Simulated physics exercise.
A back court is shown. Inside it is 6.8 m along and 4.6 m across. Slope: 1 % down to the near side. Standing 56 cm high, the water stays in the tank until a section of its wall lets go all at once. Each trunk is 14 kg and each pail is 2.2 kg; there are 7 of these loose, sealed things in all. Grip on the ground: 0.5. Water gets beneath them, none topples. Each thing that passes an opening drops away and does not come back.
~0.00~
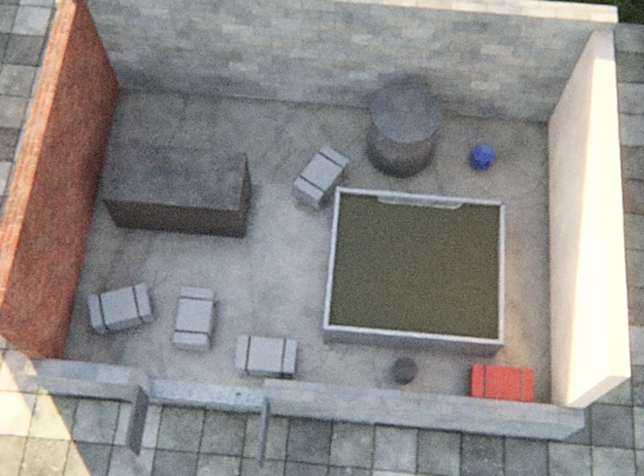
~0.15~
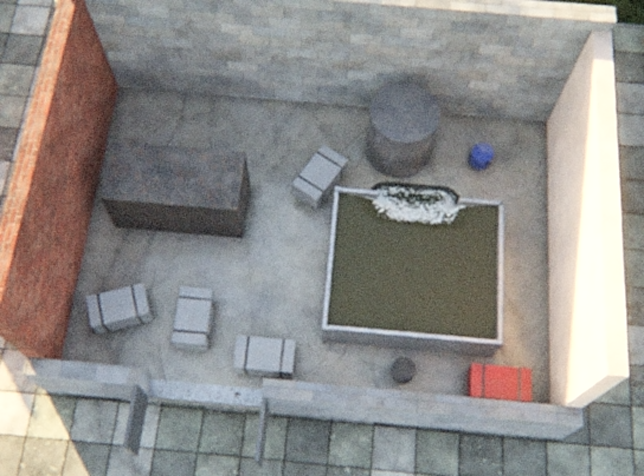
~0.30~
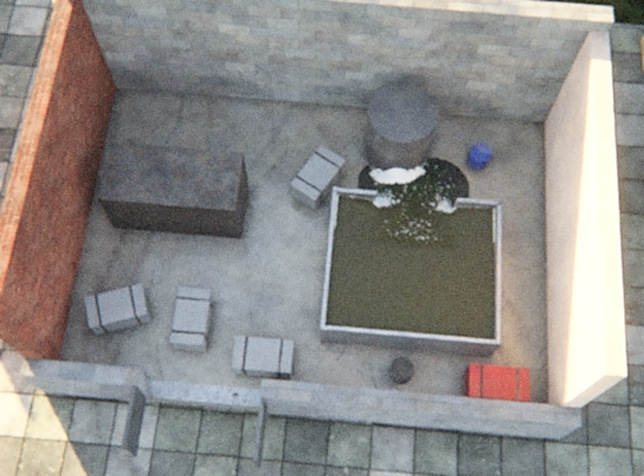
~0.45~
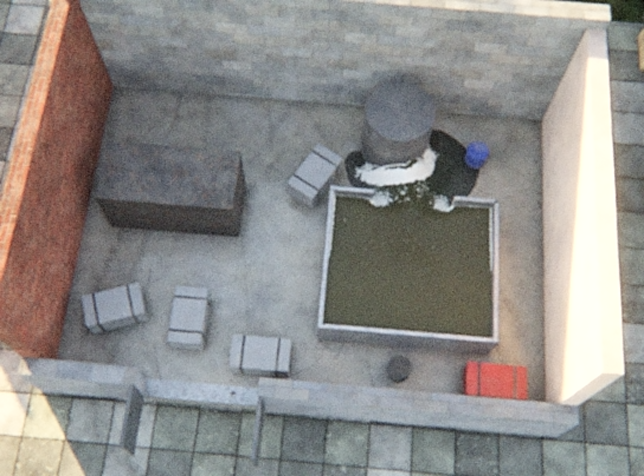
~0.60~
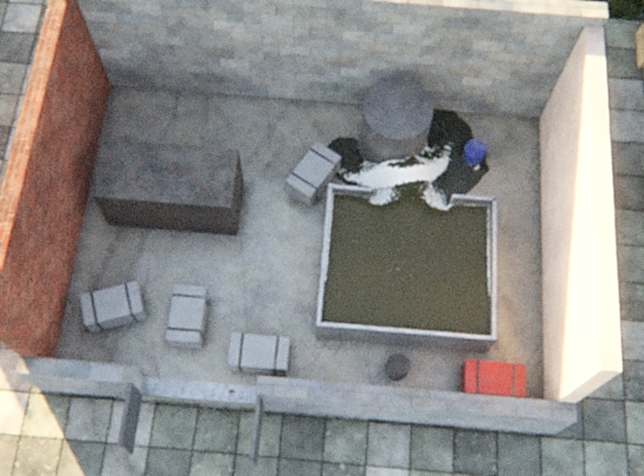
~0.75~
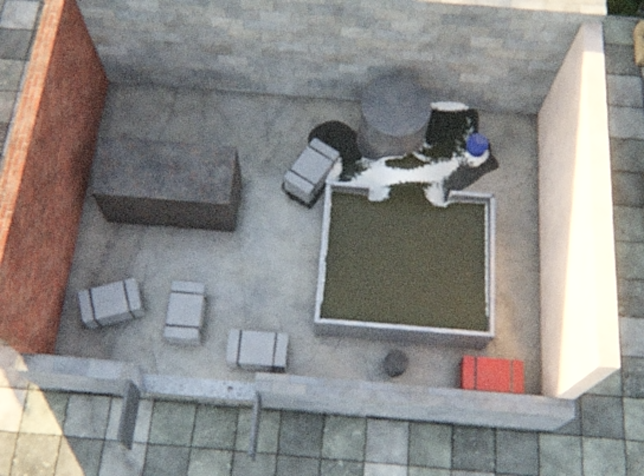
In a walled court, water spills from a raised tank's back edge and spreads around the blue pail.
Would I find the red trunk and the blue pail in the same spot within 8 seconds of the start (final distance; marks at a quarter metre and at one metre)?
First the red trunk: It gets moved a long way. Then the blue pail: It gets moved a long way.
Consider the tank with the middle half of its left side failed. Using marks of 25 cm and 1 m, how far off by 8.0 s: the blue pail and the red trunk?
Here's how it goes: The blue pail scarcely moves, and the red trunk scarcely moves.
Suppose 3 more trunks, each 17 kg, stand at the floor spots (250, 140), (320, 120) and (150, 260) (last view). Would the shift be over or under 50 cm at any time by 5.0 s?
Spot by spot, in turn: Exceeds it, exceeds it, falls short.
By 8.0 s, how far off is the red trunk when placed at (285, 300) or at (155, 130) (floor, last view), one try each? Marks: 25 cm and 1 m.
Try one: It hardly moves. Try two: It shifts somewhat.
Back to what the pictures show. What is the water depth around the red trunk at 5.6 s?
Depth: About 8 cm.
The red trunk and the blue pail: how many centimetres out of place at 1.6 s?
About 0 and 100 cm by then.
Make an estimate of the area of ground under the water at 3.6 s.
Wet: Near 23 m2.
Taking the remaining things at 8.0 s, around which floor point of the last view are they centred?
Near (182, 312).
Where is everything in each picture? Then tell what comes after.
In the first picture, the red trunk at (503, 382), on the bottom; the blue pail at (484, 152), on the bottom; 4.6 m2 under water; 0 of 7 have shifted.
In the second picture, the red trunk at (502, 382) rests on the ground; the blue pail at (483, 152), on the bottom; water covers 5.2 m2; 0 of 7 have shifted.
In the third picture, the red trunk at (500, 382) rests on the ground; the blue pail at (481, 152) rests on the ground; 5.7 m2 under water; 0 of 7 have shifted.
In the fourth picture, the red trunk at (497, 380) rests on the ground; the blue pail at (478, 151), on the bottom; 6.1 m2 under water; 0 of 7 have shifted.
In the fifth picture, the red trunk at (496, 378) rests on the ground; the blue pail at (476, 148), on the bottom; 6.7 m2 under water; 0 of 7 have shifted.
In the sixth picture, the red trunk at (494, 374) rests on the ground; the blue pail at (478, 143) rests on the ground, 6 cm from its start; 7.2 m2 under water; 1 of 7 have shifted.
After 1.6 s the red trunk is near (494, 374), 0.0 m from its start, aground; the blue pail is near (534, 117), 0.9 m from its start, afloat; 0 of 7 are out; 1 afloat.
After 3.6 s the red trunk is near (493, 379), 0.1 m from its start, aground; the blue pail is near (509, 338), 3.0 m from its start, afloat; 0 of 7 are out; 1 afloat.
After 5.6 s the red trunk is near (395, 359), 1.3 m from its start, afloat; the blue pail is near (454, 350), 3.2 m from its start, afloat; 0 of 7 are out; 4 afloat.
After 8.0 s the red trunk is near (234, 343), 3.5 m from its start, afloat; the blue pail is near (278, 330), 4.1 m from its start, afloat; 0 of 7 are out; 6 afloat.
